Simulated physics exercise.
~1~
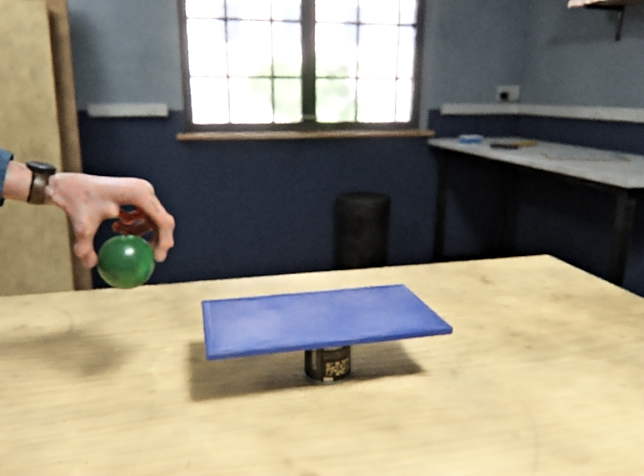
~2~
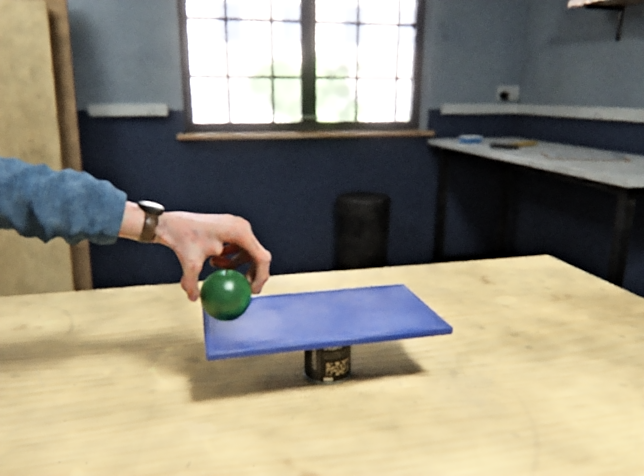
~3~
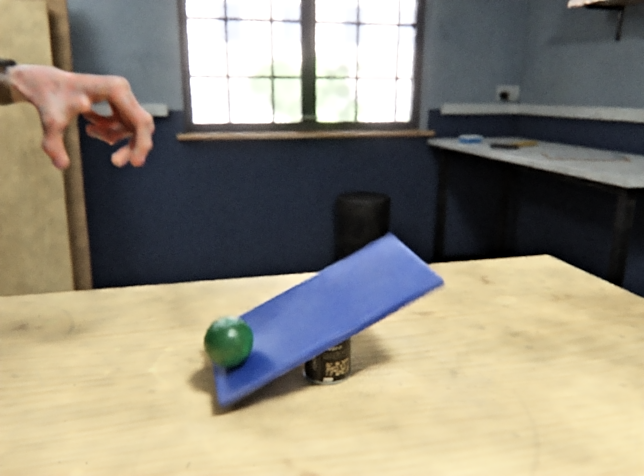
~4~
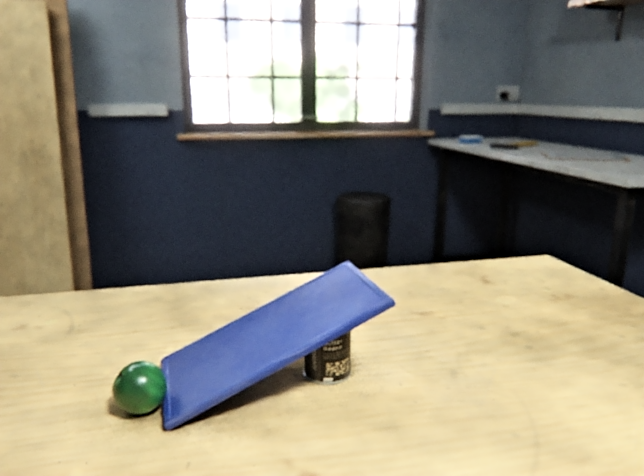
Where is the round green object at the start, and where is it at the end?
At the start it is held in a hand above the table, to the left of the level blue lid. At the end it rests on the table beside the lowered left end of the tilted lid.
